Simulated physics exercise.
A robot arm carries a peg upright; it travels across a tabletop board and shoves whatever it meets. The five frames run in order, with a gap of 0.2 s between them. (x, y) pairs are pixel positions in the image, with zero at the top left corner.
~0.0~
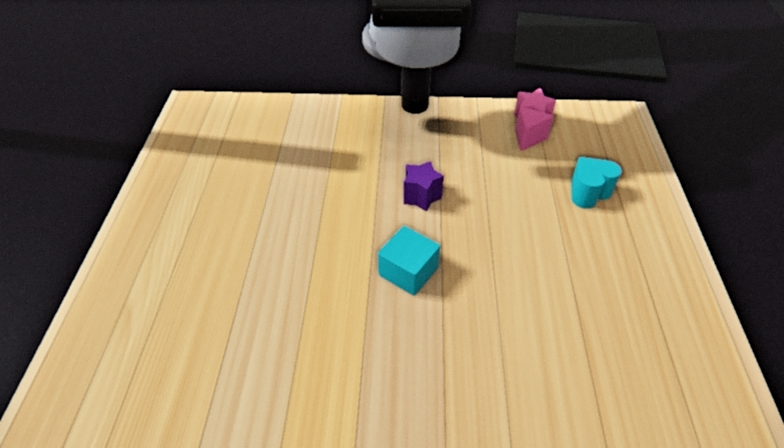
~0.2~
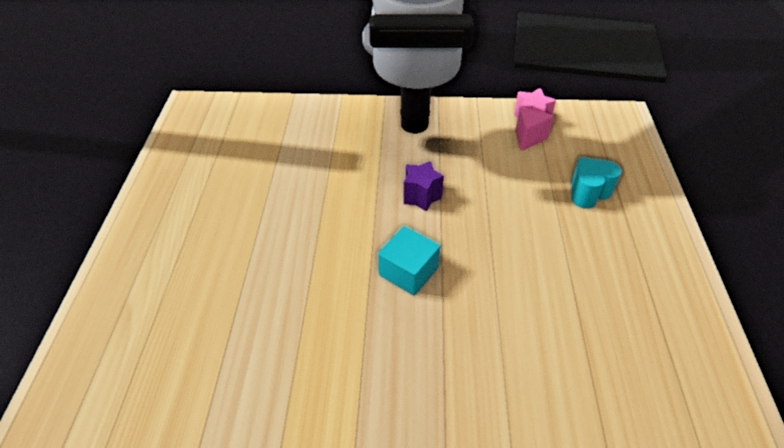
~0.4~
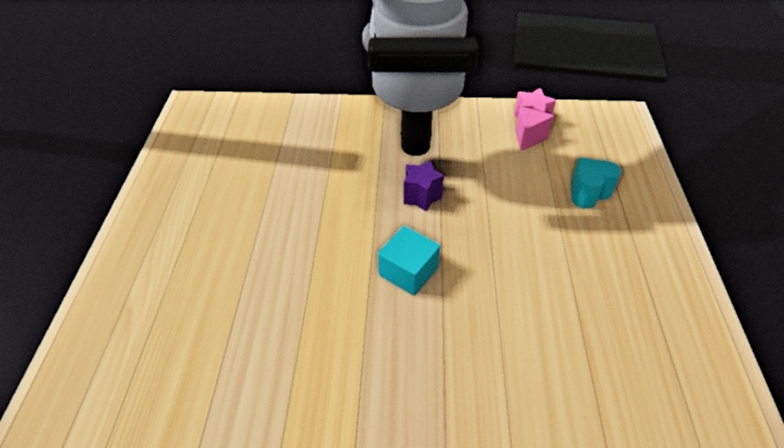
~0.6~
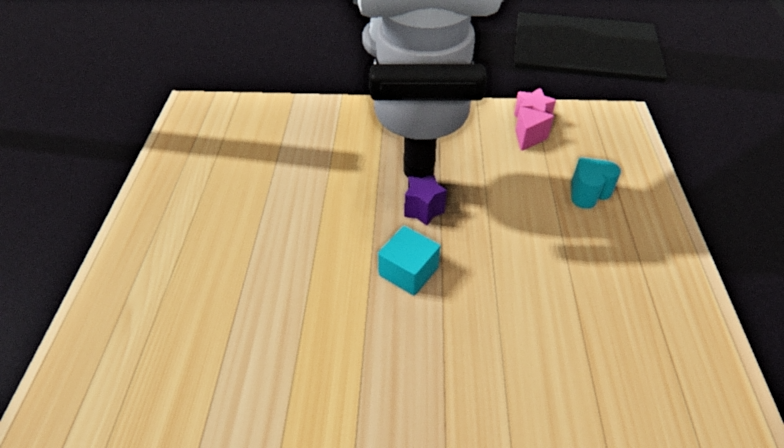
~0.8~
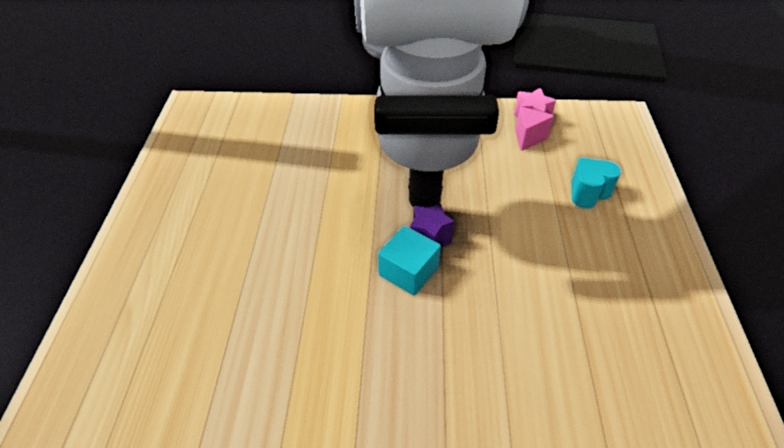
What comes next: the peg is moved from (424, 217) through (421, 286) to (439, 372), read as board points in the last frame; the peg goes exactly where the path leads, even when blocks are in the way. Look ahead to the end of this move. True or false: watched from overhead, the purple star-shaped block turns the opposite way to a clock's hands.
False - the claim does not hold.
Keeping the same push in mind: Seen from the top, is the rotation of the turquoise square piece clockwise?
Going by the path, yes.
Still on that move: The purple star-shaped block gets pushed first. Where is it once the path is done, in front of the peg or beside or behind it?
I think it holds its spot in front.
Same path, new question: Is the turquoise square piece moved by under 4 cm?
No, it doesn't check out.
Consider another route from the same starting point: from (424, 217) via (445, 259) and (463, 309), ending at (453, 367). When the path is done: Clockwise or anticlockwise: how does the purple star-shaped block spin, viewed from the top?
The purple star-shaped block rotates clockwise.
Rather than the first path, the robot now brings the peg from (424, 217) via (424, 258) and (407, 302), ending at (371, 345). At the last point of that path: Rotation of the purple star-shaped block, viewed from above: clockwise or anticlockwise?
Seen from above, counterclockwise.
The first path, step by step. One third of the way, peg at (423, 246); turquoise square piece at (396, 296); purple star-shaped block at (425, 268).
Two thirds of the way, peg at (424, 298); turquoise square piece at (376, 347), turned 25° clockwise; purple star-shaped block at (421, 326), turned 20° clockwise.
At the end, peg at (441, 358); turquoise square piece at (370, 356), turned 40° clockwise; purple star-shaped block at (436, 390), turned 20° clockwise.
